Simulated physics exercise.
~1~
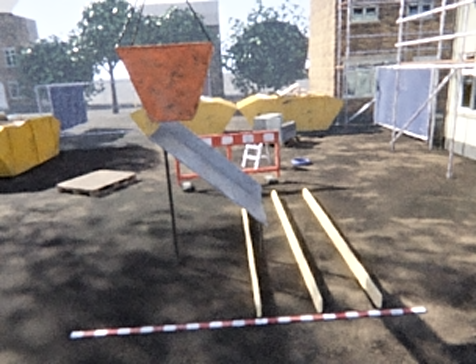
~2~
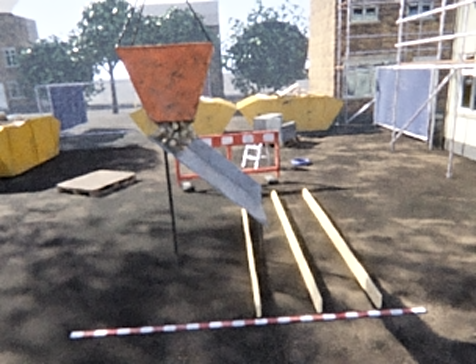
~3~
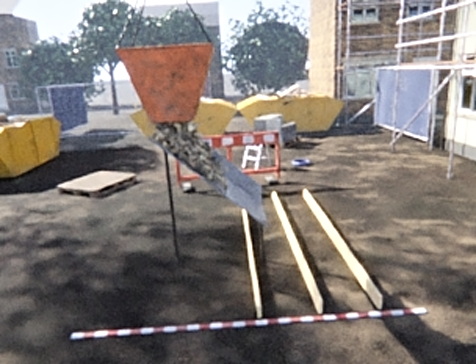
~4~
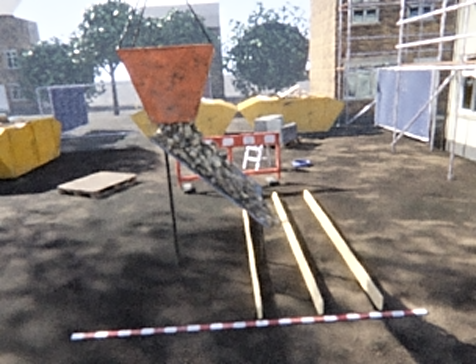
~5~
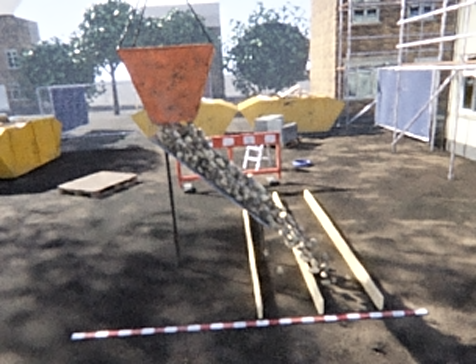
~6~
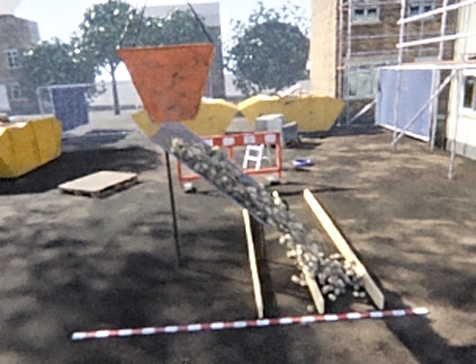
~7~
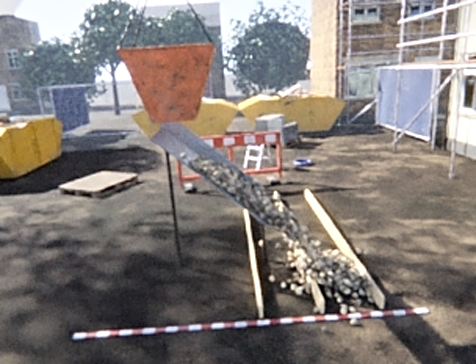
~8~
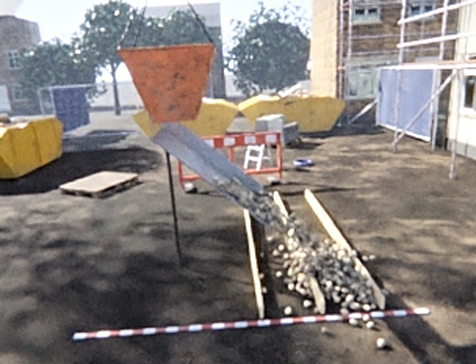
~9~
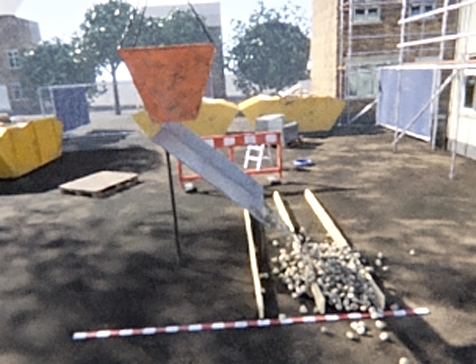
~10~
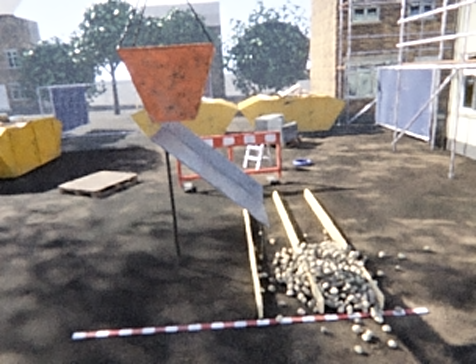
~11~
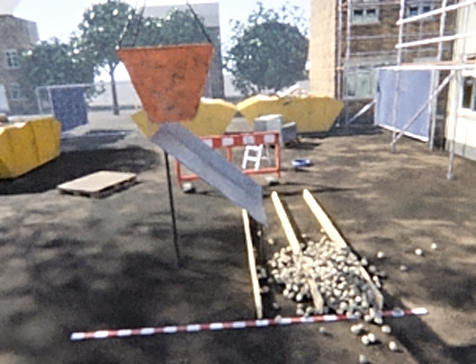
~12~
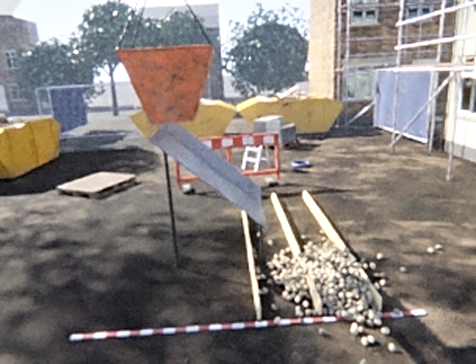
Orange skip hanging still above a building yard, releasing rounded stones down a steel chute to settle among three boards, mostly right.
